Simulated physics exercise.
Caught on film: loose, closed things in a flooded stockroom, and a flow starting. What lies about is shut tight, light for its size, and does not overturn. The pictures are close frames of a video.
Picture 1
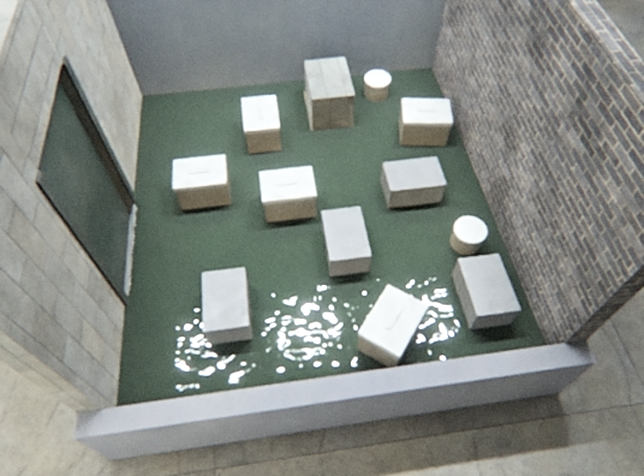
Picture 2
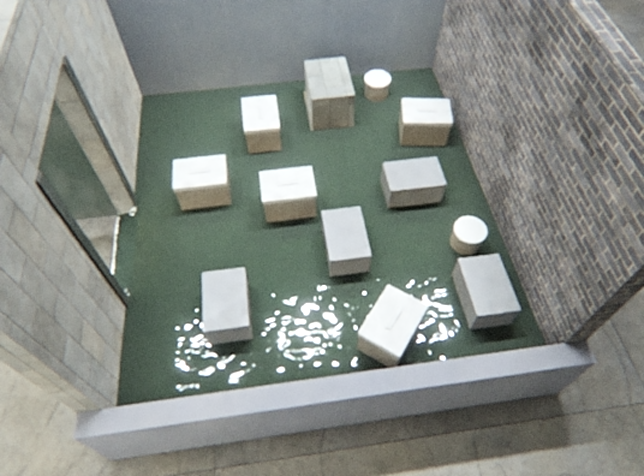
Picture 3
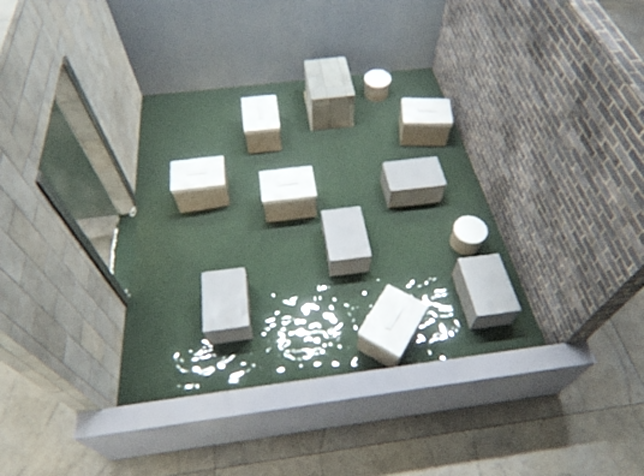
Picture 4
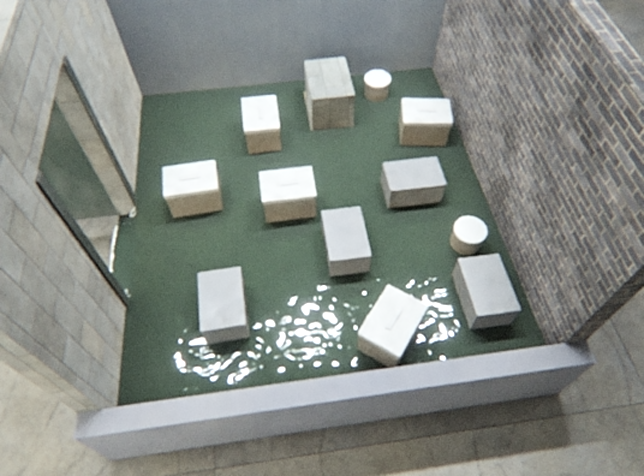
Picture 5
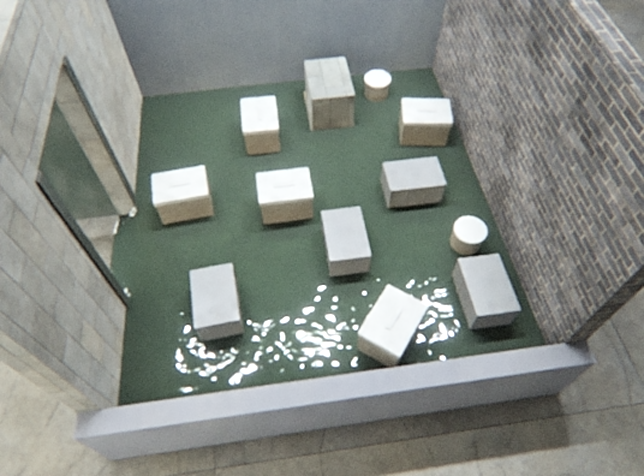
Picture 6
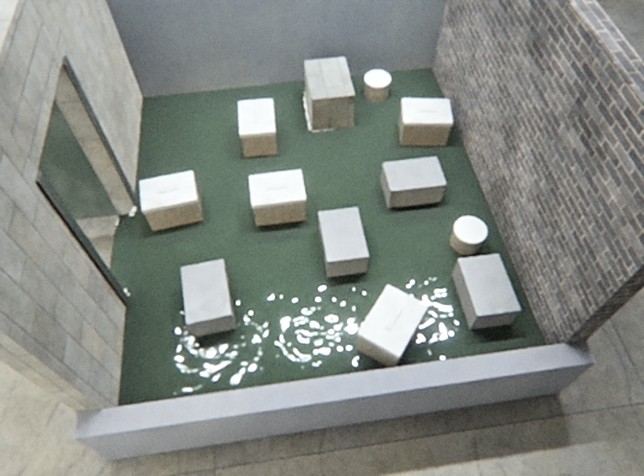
Pale boxes sit on dark green water, then a few on the left drift slowly left.
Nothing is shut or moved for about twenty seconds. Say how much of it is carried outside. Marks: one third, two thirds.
Share: Between one and two thirds.
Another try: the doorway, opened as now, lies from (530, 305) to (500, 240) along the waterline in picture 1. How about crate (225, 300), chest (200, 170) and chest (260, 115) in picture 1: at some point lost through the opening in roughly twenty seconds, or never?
In turn: Left behind, no, still in.
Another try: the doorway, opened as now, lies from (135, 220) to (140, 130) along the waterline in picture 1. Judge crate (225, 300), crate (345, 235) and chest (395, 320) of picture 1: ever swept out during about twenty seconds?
As listed: Carried outside, washed out, no.
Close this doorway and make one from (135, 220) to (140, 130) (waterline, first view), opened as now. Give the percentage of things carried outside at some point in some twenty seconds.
Some 50 per cent.
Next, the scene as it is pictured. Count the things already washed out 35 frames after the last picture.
That makes 5.
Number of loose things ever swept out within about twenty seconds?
I count 5.
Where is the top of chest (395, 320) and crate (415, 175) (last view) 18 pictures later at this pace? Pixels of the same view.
Close to (320, 330) and (376, 188).
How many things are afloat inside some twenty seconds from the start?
The number is 6.
A moment on, 1 of 11 are out; 10 afloat.
Next, 3 of 11 are out; 8 afloat.
Later, 5 of 11 are out; 6 afloat.
In the end, 5 of 11 are out; 6 afloat.
